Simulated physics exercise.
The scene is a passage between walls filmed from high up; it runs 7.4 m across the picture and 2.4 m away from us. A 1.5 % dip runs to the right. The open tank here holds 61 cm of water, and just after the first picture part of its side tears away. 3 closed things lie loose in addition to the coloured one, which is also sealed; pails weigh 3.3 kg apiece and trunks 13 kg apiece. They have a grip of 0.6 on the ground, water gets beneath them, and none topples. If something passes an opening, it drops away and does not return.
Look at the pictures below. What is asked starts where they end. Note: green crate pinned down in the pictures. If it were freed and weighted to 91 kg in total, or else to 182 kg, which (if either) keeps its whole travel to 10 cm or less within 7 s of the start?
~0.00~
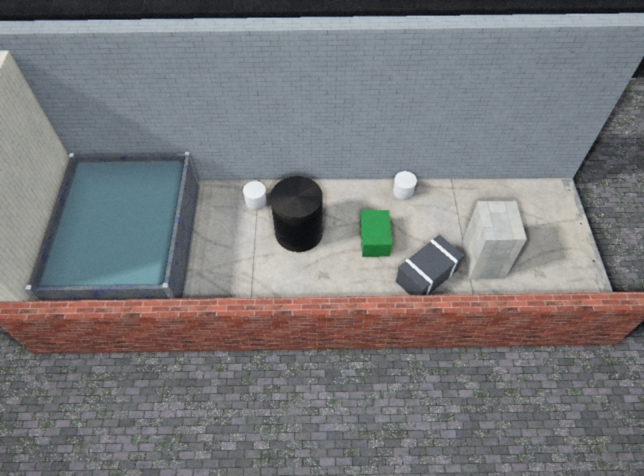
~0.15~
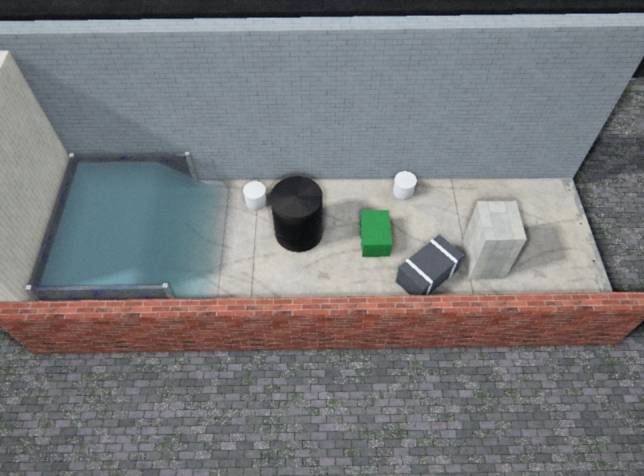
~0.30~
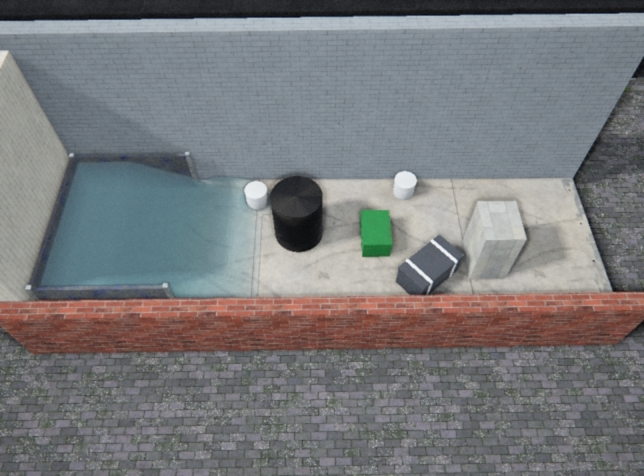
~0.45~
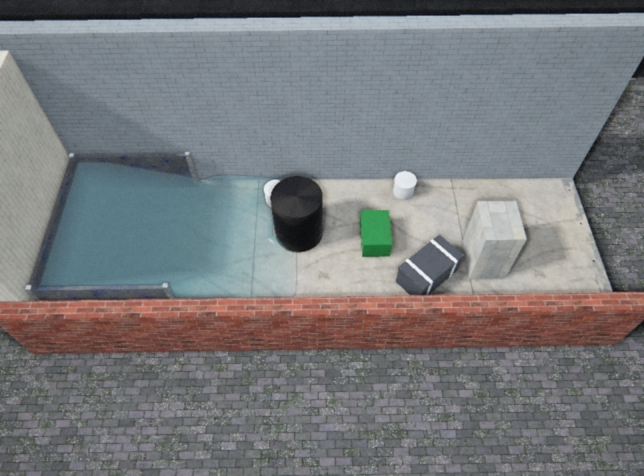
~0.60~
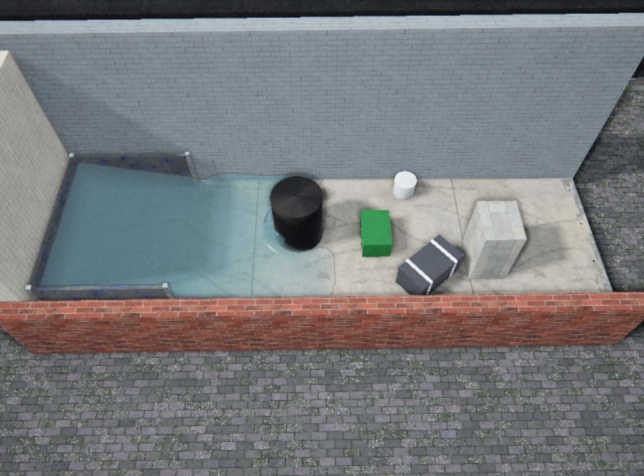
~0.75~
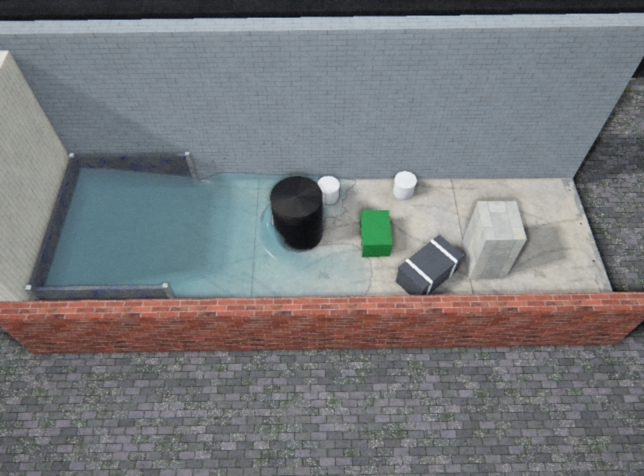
Lighter one suffices.
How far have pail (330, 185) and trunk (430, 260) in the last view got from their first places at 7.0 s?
In that order: Washed out, washed out.
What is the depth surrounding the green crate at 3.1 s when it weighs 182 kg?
10 cm, roughly.
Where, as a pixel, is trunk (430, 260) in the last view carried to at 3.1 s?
(466, 269) or thereabouts.
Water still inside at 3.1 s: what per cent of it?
Close to 82 in a hundred parts remain.
After 1.4 s the green crate would be 0 cm from its start with 91 kg and 0 cm from its start with 182 kg; 5 cm of water round it then.
After 3.1 s the green crate would be 0 cm from its start with 91 kg and 0 cm from its start with 182 kg; 10 cm of water round it then.
After 4.9 s the green crate would be 0 cm from its start with 91 kg and 0 cm from its start with 182 kg; 8 cm of water round it then.
After 7.0 s the green crate would be 0 cm from its start with 91 kg and 0 cm from its start with 182 kg; 7 cm of water round it then.
